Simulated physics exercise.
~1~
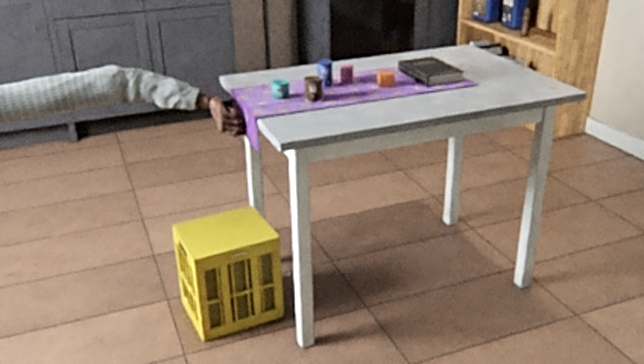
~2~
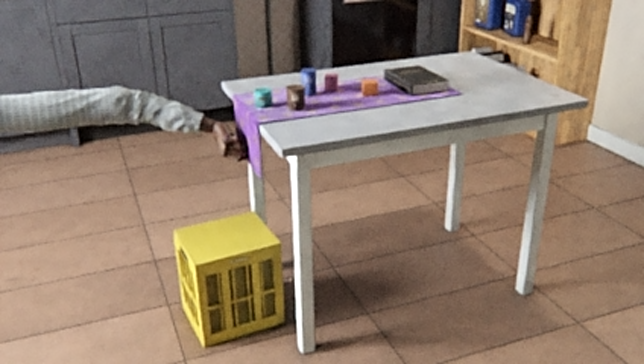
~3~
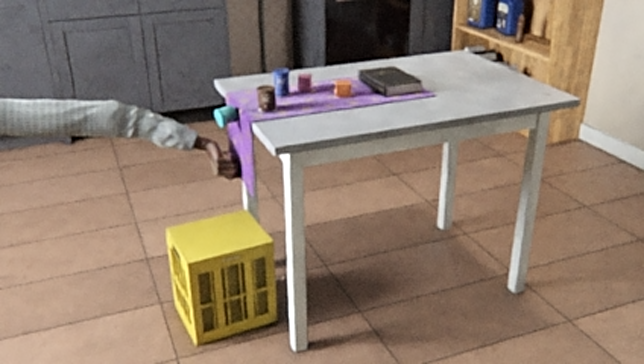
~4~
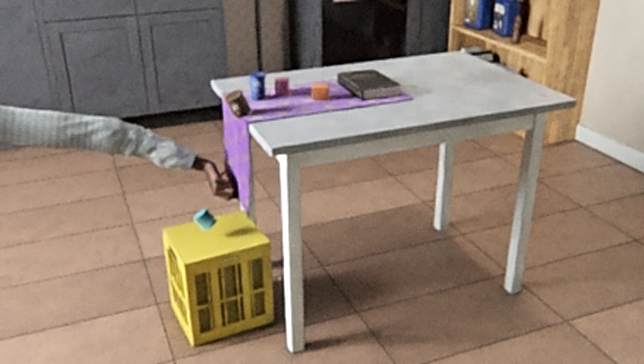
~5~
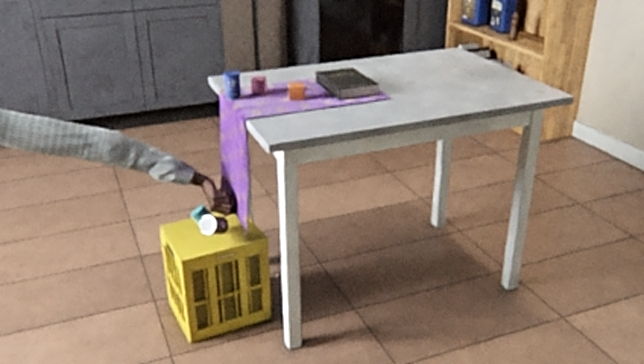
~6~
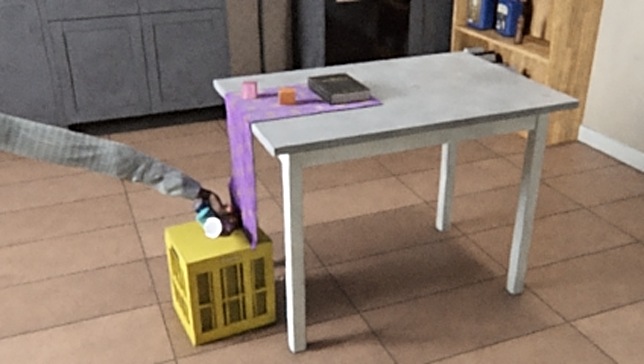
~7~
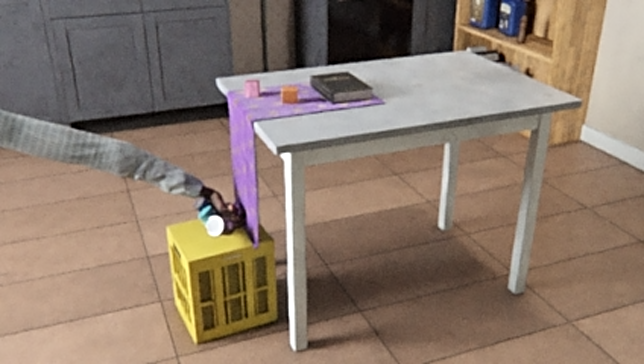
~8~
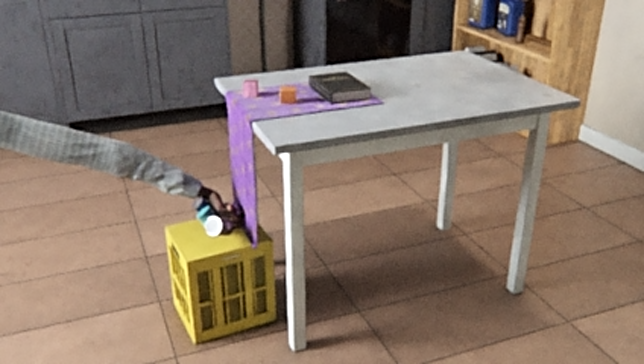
In a room with brown floor tiles and grey cabinets, seen from slightly above, a white table stands beside a yellow crate. A purple runner on the table holds a turquoise pot, a brown can, a blue can, a pink item, an orange cube and a dark book. A hand reaching from the left pulls the runner's end down toward the crate, drawing everything leftward. The turquoise pot tips over the edge and drops, then the brown can, then the blue can. The hand stays at the hem by the crate, the fallen things clustered there, while the pink item, cube and book remain on the table.
